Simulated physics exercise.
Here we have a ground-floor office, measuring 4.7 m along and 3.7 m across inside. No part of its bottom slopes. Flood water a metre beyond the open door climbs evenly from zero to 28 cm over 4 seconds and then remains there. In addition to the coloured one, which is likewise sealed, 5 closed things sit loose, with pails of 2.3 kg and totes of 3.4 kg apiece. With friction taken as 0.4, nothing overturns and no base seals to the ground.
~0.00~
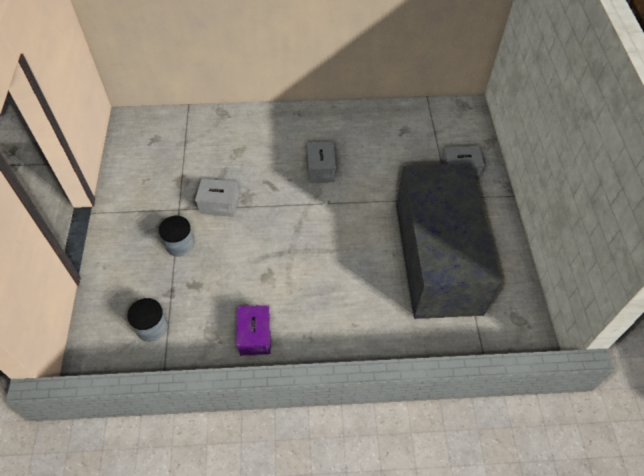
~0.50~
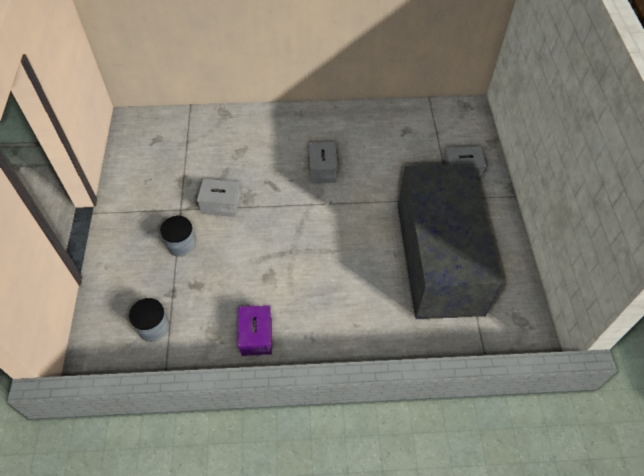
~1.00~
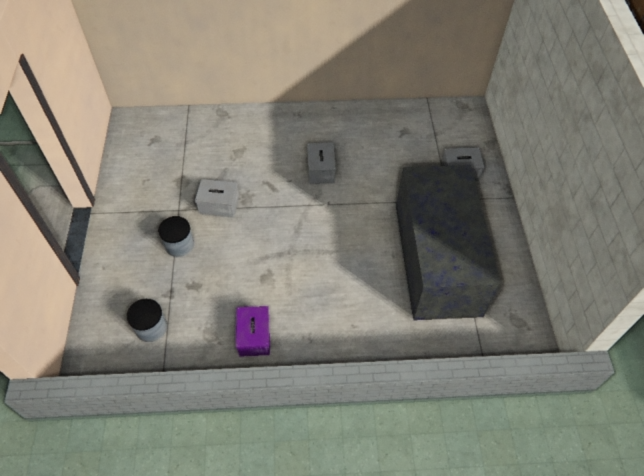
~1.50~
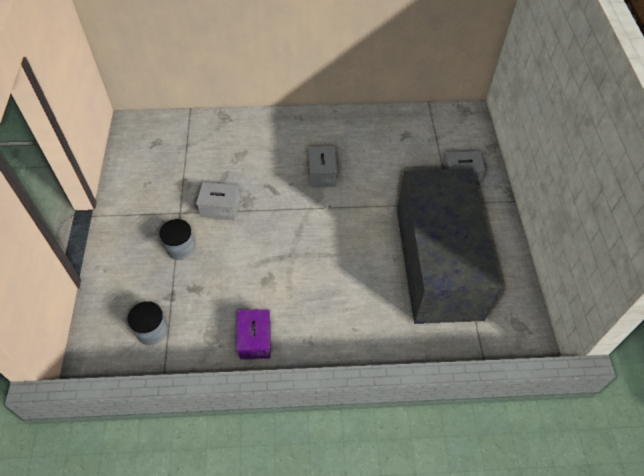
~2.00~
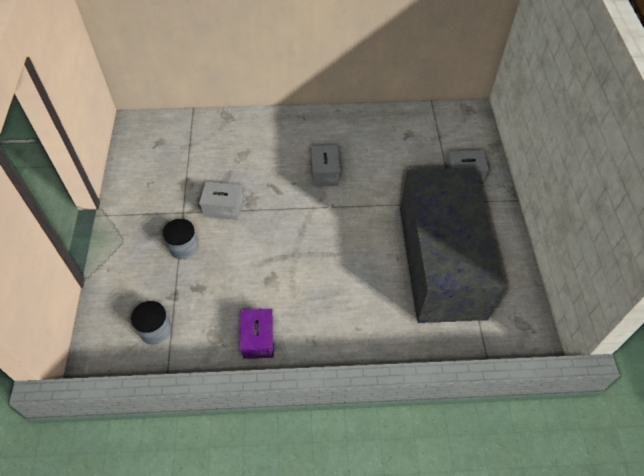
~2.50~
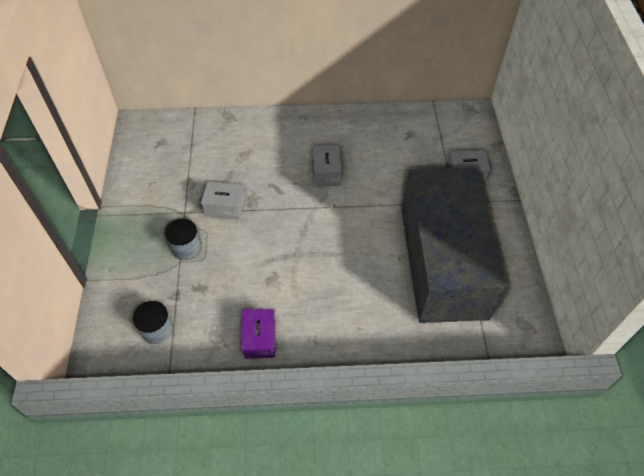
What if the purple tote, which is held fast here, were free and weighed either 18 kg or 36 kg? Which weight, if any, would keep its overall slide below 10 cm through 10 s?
Either one.
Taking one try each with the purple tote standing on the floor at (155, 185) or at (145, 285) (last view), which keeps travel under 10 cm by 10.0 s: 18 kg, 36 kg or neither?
For the first start the lighter one suffices; for the second you need the heavier one.
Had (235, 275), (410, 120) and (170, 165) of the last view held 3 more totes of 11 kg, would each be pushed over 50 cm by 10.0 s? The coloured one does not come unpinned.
The first comes out above the threshold, the second above the threshold, the third below the threshold.
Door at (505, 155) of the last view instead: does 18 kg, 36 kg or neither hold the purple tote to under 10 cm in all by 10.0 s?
Under that change the large mass is required.
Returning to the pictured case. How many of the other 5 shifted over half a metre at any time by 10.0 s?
My count gives 5.
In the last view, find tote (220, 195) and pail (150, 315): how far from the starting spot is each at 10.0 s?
250 cm, 50 cm.
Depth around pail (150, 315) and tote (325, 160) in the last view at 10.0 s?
About 6 and 14 cm.
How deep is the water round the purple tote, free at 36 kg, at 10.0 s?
Depth: Approx. 10 cm.
After 3.5 s the purple tote would be 0 cm from its start with 18 kg and 0 cm from its start with 36 kg; 1 cm of water round it then.
After 4.5 s the purple tote would be 0 cm from its start with 18 kg and 0 cm from its start with 36 kg; 4 cm of water round it then.
After 7.0 s the purple tote would be 0 cm from its start with 18 kg and 0 cm from its start with 36 kg; 6 cm of water round it then.
After 10.0 s the purple tote would be 0 cm from its start with 18 kg and 0 cm from its start with 36 kg; 10 cm of water round it then.
